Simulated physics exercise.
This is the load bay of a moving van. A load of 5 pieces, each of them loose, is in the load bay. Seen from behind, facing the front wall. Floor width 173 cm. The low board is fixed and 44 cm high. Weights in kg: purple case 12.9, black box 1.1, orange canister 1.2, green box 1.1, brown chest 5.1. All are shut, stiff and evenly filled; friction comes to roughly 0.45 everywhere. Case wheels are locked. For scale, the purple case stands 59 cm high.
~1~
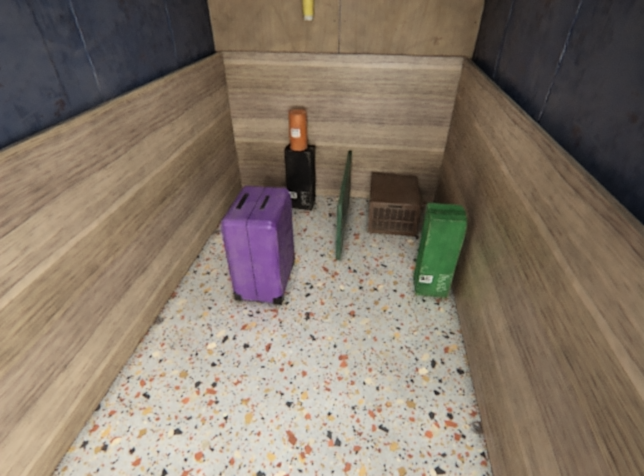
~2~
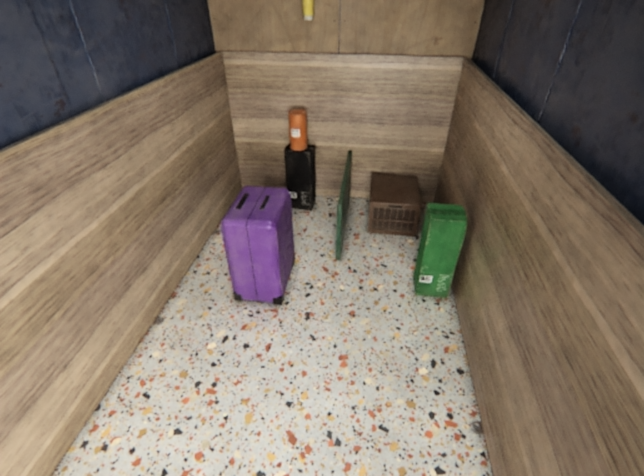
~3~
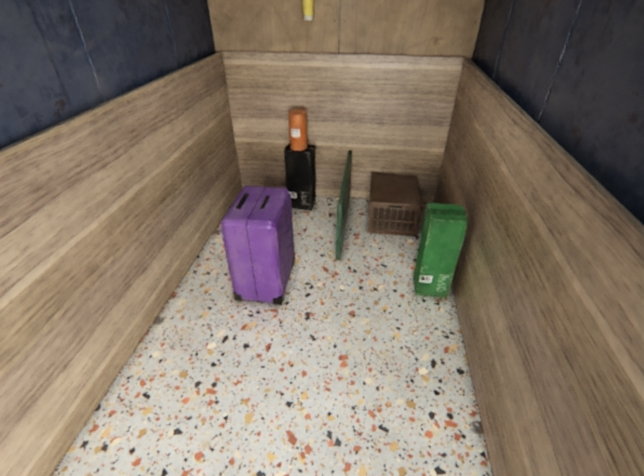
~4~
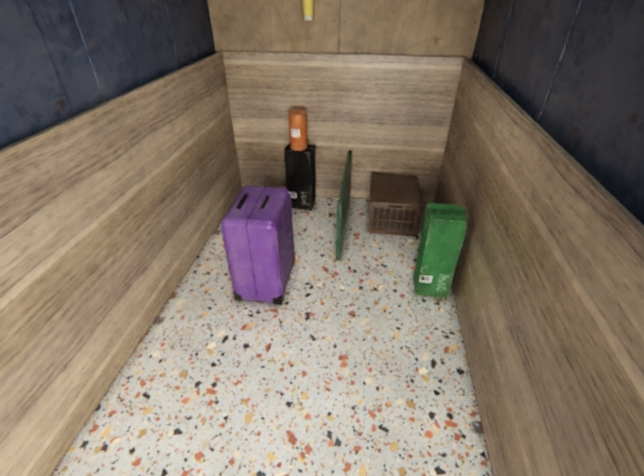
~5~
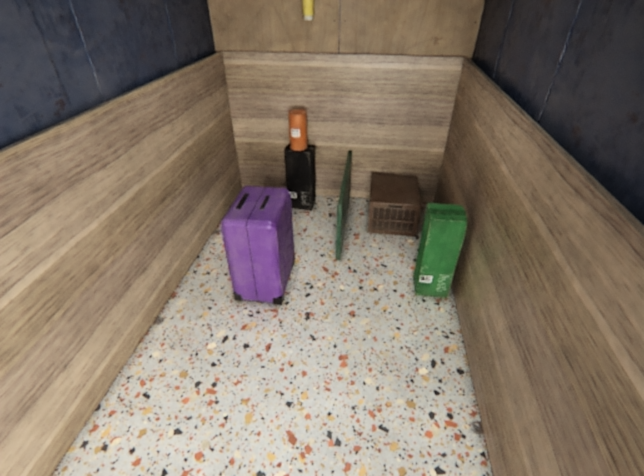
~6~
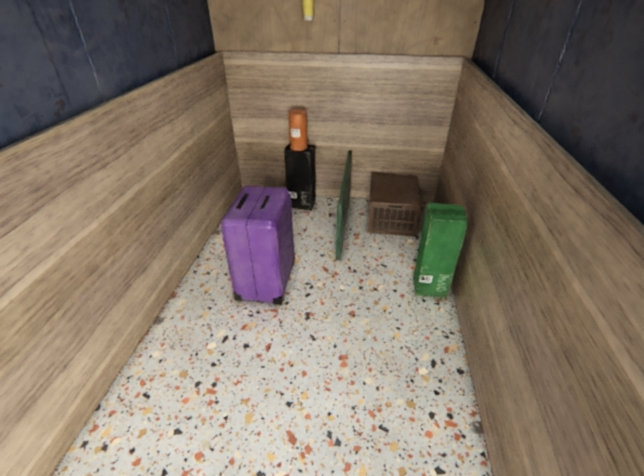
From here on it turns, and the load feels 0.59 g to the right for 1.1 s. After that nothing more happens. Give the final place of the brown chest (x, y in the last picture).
It ends at about (417, 205).
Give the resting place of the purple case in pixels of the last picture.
Near (354, 253).
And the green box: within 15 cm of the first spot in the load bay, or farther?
The green box holds its spot.
Then, 0.60 s after the last picture, force 0.59 g right; brown chest slid 5 cm near (400, 204); orange canister leaning 21°; black box leaning 21°.
Then, 0.80 s after the last picture, force 0.59 g right; orange canister now off its perch; brown chest slid 16 cm near (413, 205); black box leaning 31°.
Then, 1.00 s after the last picture, force 0.47 g right; brown chest slid 19 cm near (417, 205); black box leaning 30°; purple case slid 33 cm.
At rest, off its perch, orange canister; not toppled but over 15 cm from the start, purple case, black box and brown chest; the last one in place, give or take 15 cm. In the last view, brown chest near (417, 205).
